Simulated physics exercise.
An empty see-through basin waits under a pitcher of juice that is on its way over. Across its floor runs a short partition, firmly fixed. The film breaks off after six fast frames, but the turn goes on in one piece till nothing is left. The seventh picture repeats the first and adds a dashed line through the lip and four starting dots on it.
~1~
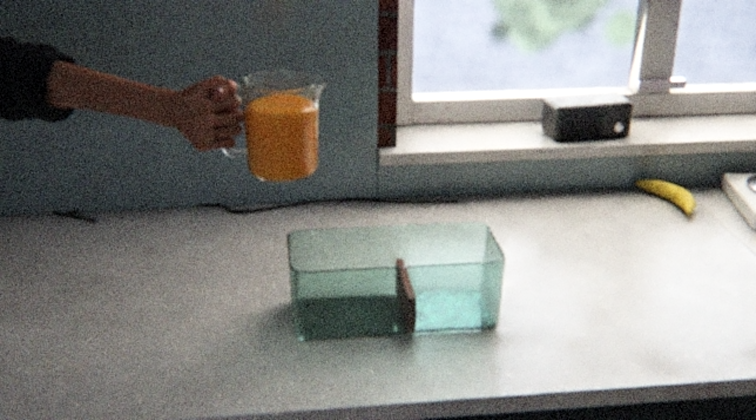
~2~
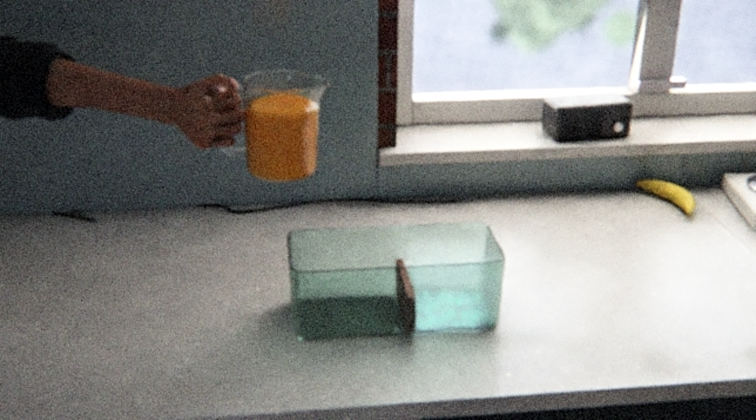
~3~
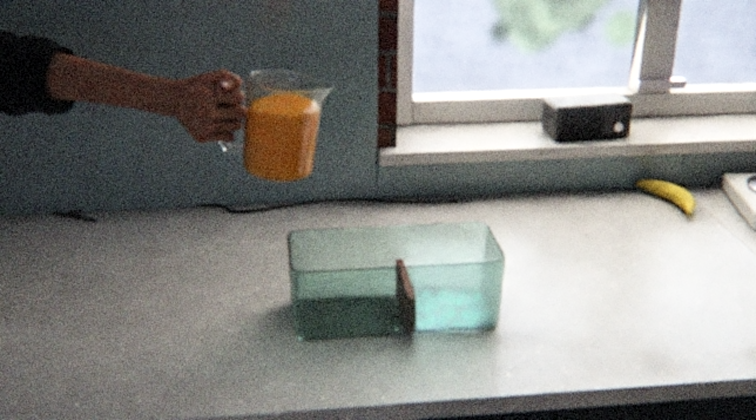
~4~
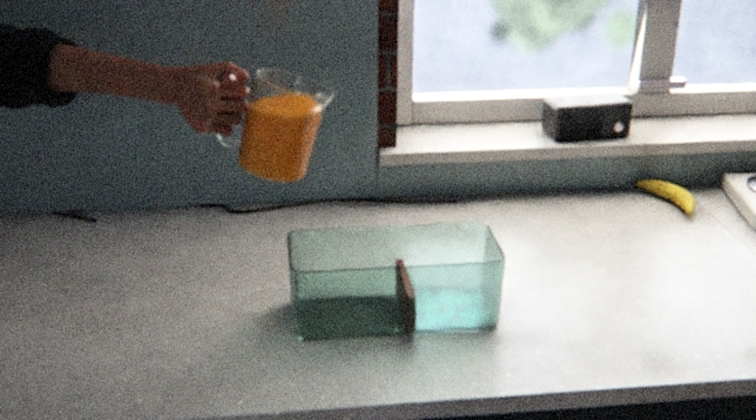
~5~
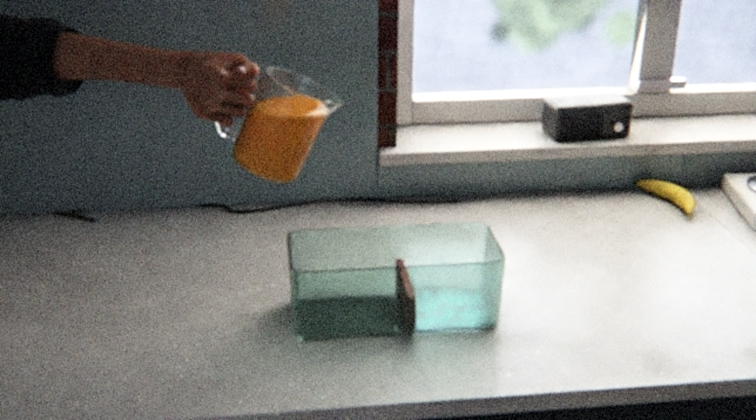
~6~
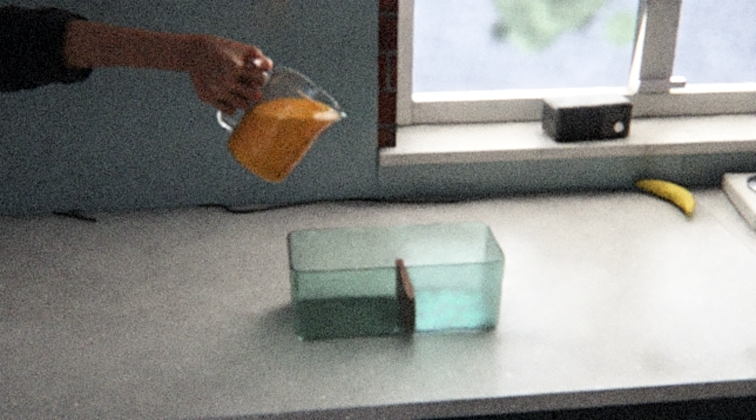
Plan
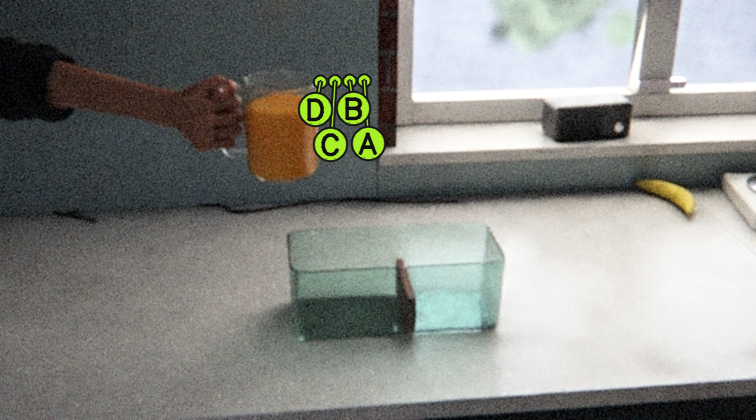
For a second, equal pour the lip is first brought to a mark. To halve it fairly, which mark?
B.
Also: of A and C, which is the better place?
Place A.
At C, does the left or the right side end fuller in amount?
More ends on the left.
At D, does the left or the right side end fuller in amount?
More ends on the left.
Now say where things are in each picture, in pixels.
In the first frame, upright, lip at (327, 81); basin from (294, 338) to (498, 325); top of the wall at (406, 277); nothing has left yet.
In the second frame, upright, lip at (328, 83); nothing has left yet.
In the third frame, tipped about 7°, lip at (332, 87); nothing has left yet.
In the fourth frame, tipped about 14°, lip at (337, 94); nothing has left yet.
In the fifth frame, tipped about 24°, lip at (342, 103); nothing has left yet.
In the sixth frame, tipped about 37°, lip at (345, 116); nothing has left yet.
On the marked copy, A at (364, 80); B at (349, 81); C at (335, 81); D at (320, 82).
If A is chosen, about 20 % ends left of the wall and 77 % right of it; 3 % is lost outside.
If B is chosen, about 55 % ends left of the wall and 43 % right of it.
If C is chosen, about 82 % ends left of the wall and 7 % right of it; 11 % is lost outside.
If D is chosen, about 90 % ends left of the wall and 2 % right of it; 8 % is lost outside.
